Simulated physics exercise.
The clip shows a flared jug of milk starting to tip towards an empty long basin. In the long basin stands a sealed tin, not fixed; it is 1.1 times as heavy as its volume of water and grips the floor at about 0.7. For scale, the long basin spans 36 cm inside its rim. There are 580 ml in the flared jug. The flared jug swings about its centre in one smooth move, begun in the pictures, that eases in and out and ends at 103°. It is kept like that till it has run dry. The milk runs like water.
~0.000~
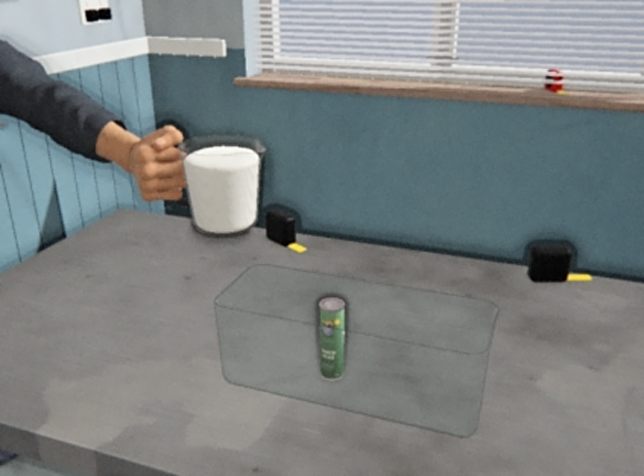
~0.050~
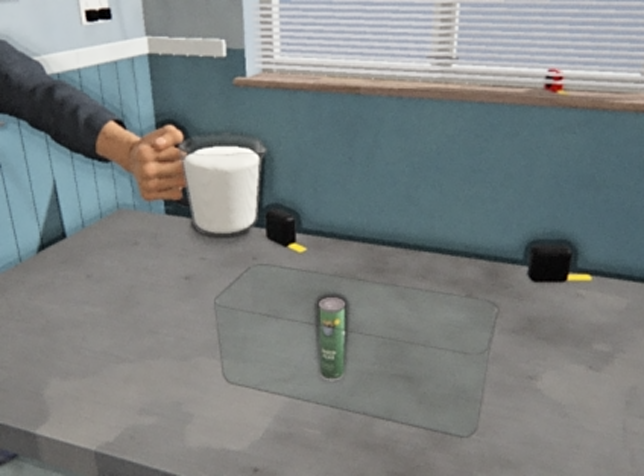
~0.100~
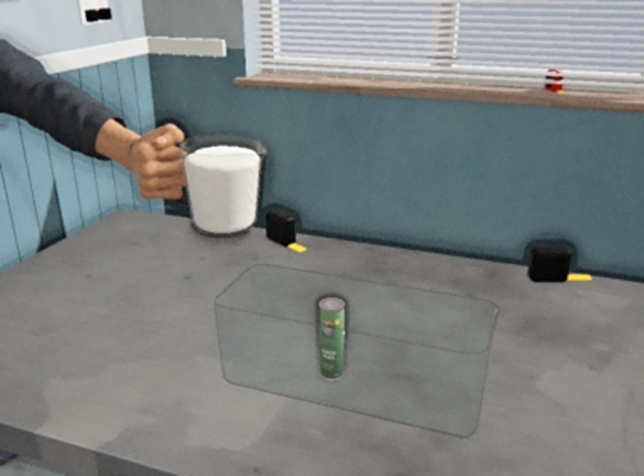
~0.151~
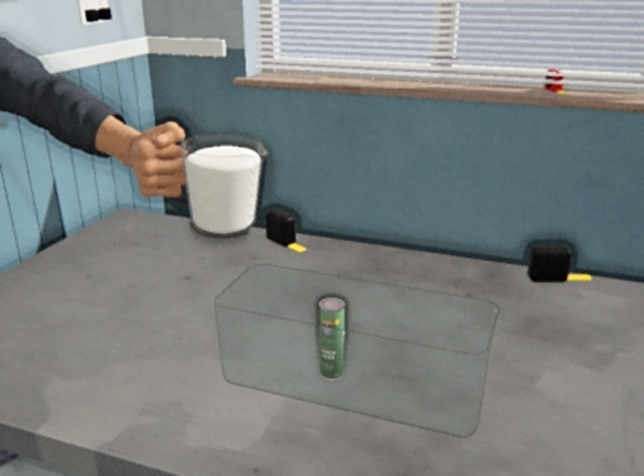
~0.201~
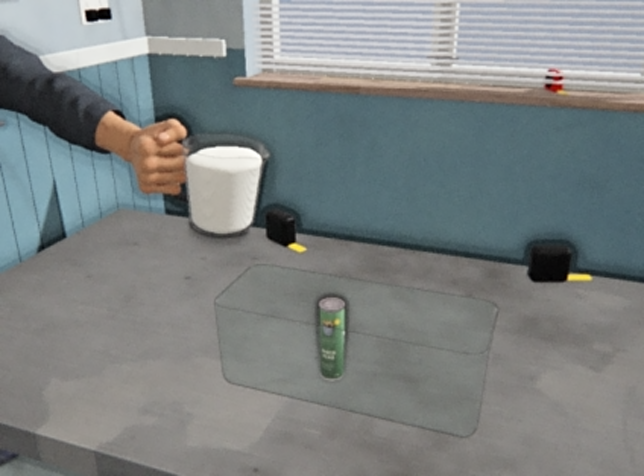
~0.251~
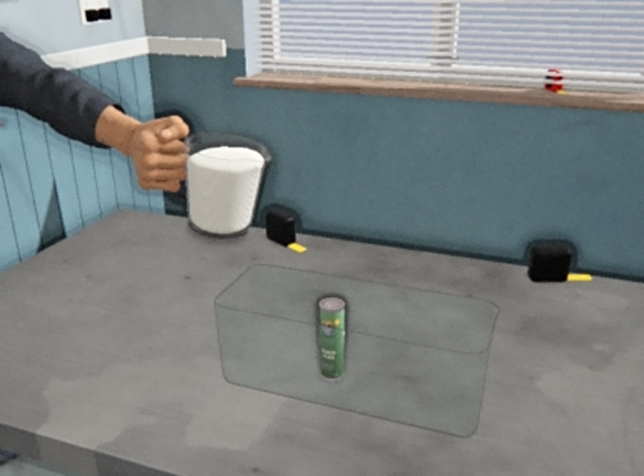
A hand holding a flared jug of milk on the left, slowly tilting it slightly rightward near a clear basin and green tin.
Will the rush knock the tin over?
The tin goes over.
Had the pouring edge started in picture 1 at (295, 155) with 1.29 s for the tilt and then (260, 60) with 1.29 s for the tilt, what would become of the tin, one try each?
First it keeps standing; then it keeps standing.
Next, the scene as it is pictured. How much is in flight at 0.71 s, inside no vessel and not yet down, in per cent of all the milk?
About 16 per cent.
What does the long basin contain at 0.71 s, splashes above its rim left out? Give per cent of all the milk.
Some 4 per cent.
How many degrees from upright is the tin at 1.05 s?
About 0°.
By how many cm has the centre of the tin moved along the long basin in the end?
About 7.5 cm.
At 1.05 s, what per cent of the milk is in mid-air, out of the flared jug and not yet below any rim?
Some 20 per cent.
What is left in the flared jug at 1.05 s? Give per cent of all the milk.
Some 26 per cent.
After 0.71 s the tilt is 60° and 80 per cent is still to pour; the tin stands where it began.
After 1.05 s the tilt is 95° and 26 per cent is still to pour; the tin stands where it began.
After 1.40 s the tilt is 103° and 1 per cent is still to pour; the tin lies on its side.
After 1.79 s the tilt is 103° and 0 per cent is still to pour; the tin lies on its side.
In the end the tin lies on its side.
